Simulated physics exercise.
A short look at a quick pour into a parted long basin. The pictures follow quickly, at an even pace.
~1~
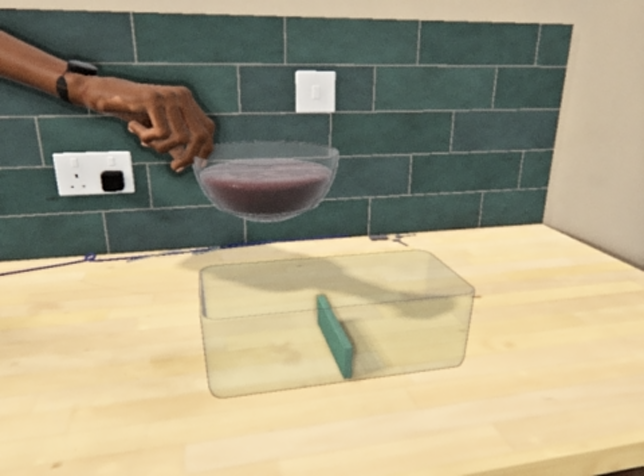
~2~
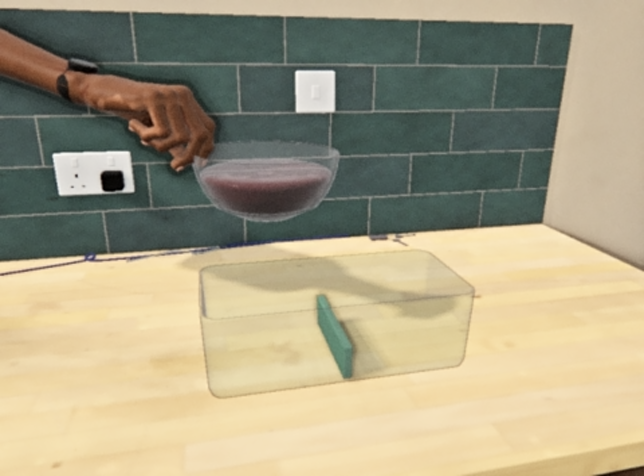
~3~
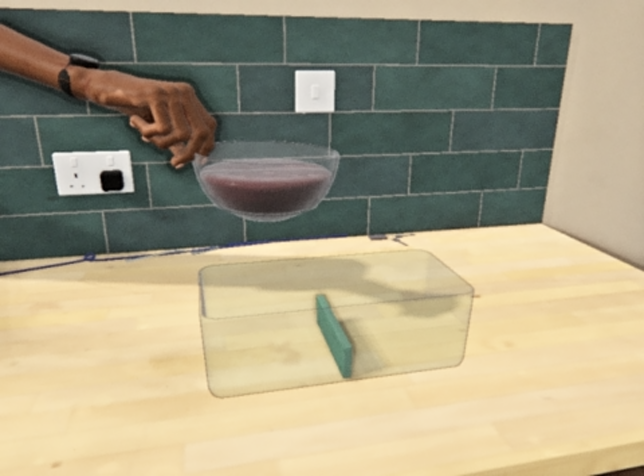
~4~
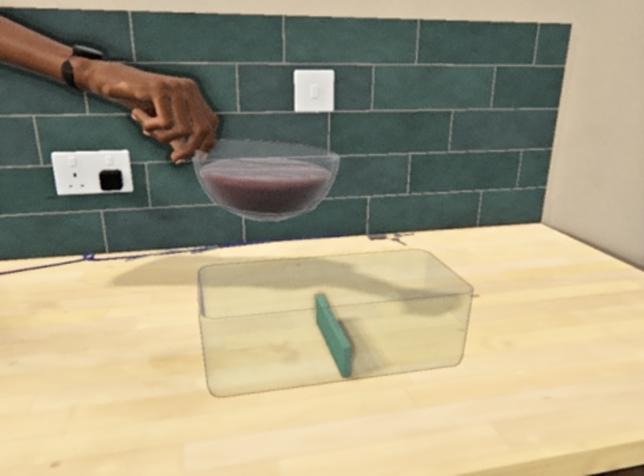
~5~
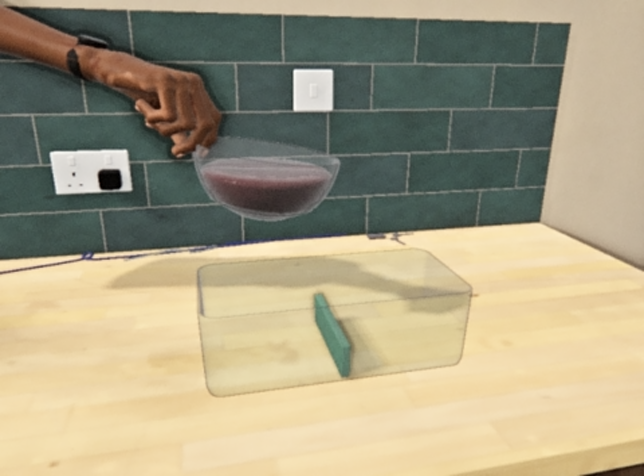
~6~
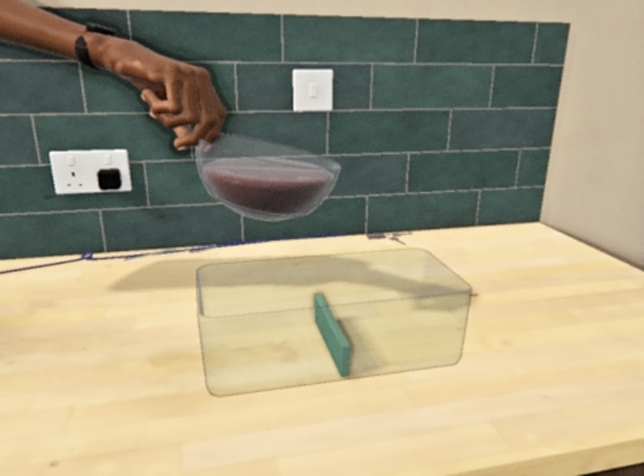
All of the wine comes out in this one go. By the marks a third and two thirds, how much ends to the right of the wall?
In the end over two thirds is right of the wall.
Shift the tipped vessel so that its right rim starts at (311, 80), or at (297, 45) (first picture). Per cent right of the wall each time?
Roughly 70 per cent, and 65 per cent.
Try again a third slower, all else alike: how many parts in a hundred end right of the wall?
About 85 per cent.
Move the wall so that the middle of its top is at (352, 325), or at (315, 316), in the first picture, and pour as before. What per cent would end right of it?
First some 65, then 90 per cent.
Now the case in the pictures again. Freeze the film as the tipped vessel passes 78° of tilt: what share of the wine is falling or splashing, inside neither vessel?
Near 45 %.
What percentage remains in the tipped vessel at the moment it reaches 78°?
It comes to 35 per cent or so.
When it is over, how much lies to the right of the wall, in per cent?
Near 80 %.
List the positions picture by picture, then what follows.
Tilt 0°; pouring edge (335, 151); surface from (199, 173) to (329, 168); the long basin's rim runs from (200, 292) to (450, 270); the wall's top is at (333, 320), in the first frame.
Tilt 1°; pouring edge (335, 152); surface from (199, 173) to (329, 168), in the second frame.
Tilt 2°; pouring edge (336, 153); surface from (199, 171) to (329, 169), in the third frame.
Tilt 5°; pouring edge (336, 156); surface from (199, 170) to (329, 170), in the fourth frame.
Tilt 8°; pouring edge (336, 160); surface from (200, 168) to (329, 170), in the fifth frame.
Tilt 13°; pouring edge (337, 166); surface from (201, 167) to (331, 171), in the sixth frame.
A moment on, the tilt is 78° and 33 per cent is still to pour, 0 is left of the wall and 23 right of it.
Next, the tilt is 115° and 0 per cent is still to pour, 17 is left of the wall and 80 right of it.
Then the tilt is 118° and 0 per cent is still to pour, 19 is left of the wall and 80 right of it.
Later the tilt is 118° and 0 per cent is still to pour, 19 is left of the wall and 80 right of it.
Finally, 19 per cent lies left of the wall, 80 right of it and 1 outside.
